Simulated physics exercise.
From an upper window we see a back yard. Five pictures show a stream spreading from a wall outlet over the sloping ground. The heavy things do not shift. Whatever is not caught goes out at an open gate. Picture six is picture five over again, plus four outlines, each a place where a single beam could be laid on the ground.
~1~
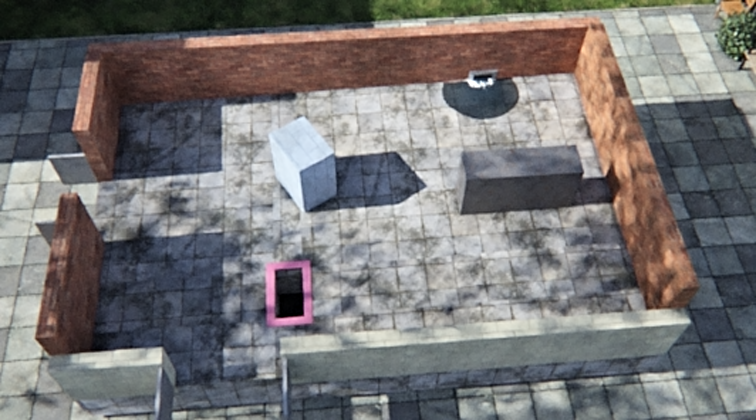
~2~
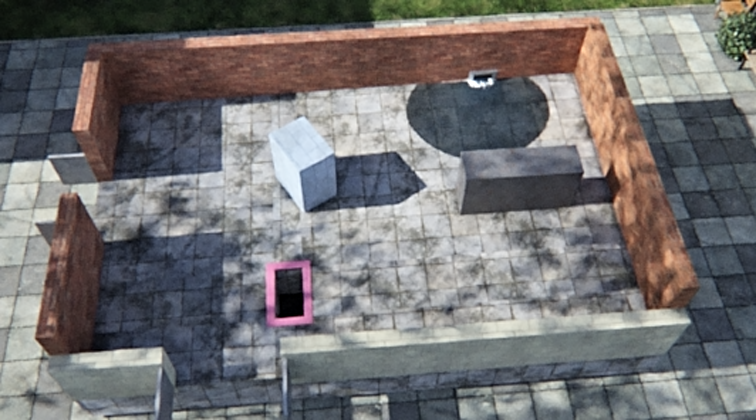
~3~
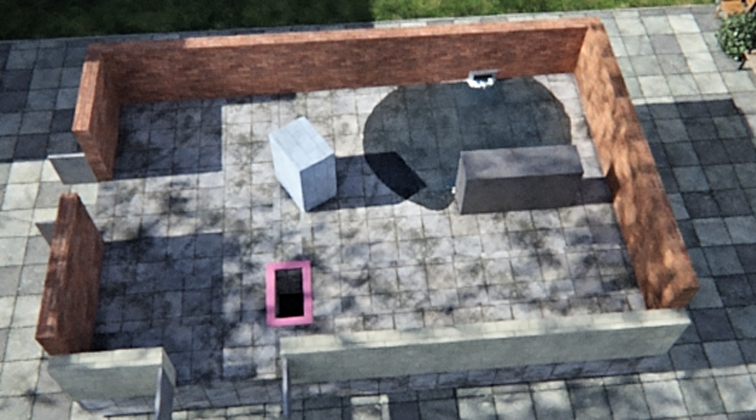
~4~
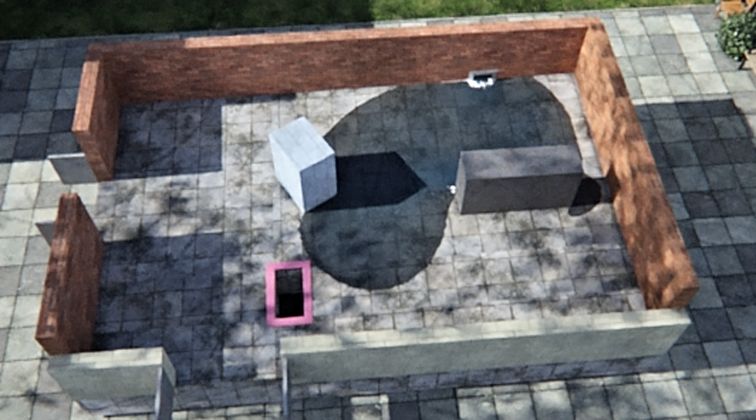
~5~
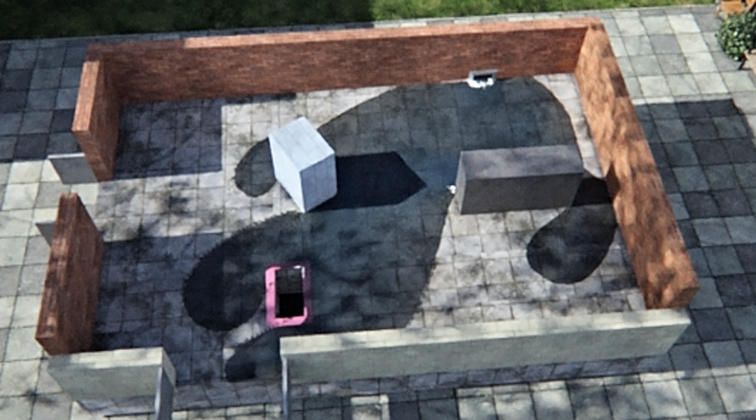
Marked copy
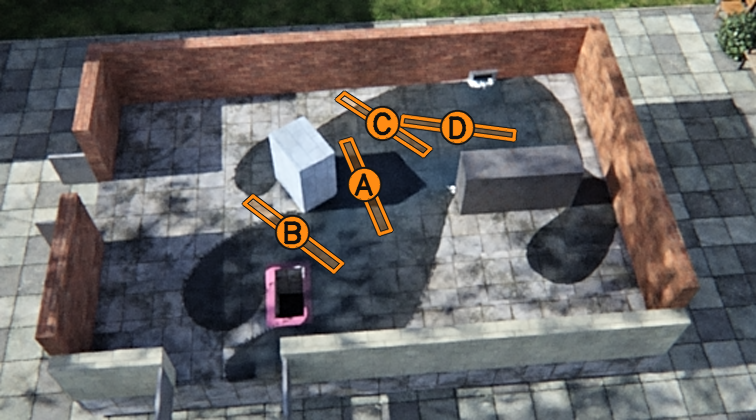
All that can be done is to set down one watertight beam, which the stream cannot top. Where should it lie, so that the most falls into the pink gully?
C is best.
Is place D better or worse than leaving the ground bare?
Worse.
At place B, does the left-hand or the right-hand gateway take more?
The right one.
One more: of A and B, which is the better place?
Place A.
On the marked copy, A from (346, 140) to (385, 232); B from (248, 199) to (338, 267); C from (340, 96) to (426, 152); D from (402, 120) to (514, 135).
If A is chosen, about 20 % of the stream goes into the pink gully, about 78 % out by the gates.
If B is chosen, about 10 % of the stream goes into the pink gully, about 87 % out by the gates.
If C is chosen, about 40 % of the stream goes into the pink gully, about 56 % out by the gates.
If D is chosen, about 20 % of the stream goes into the pink gully, about 79 % out by the gates.
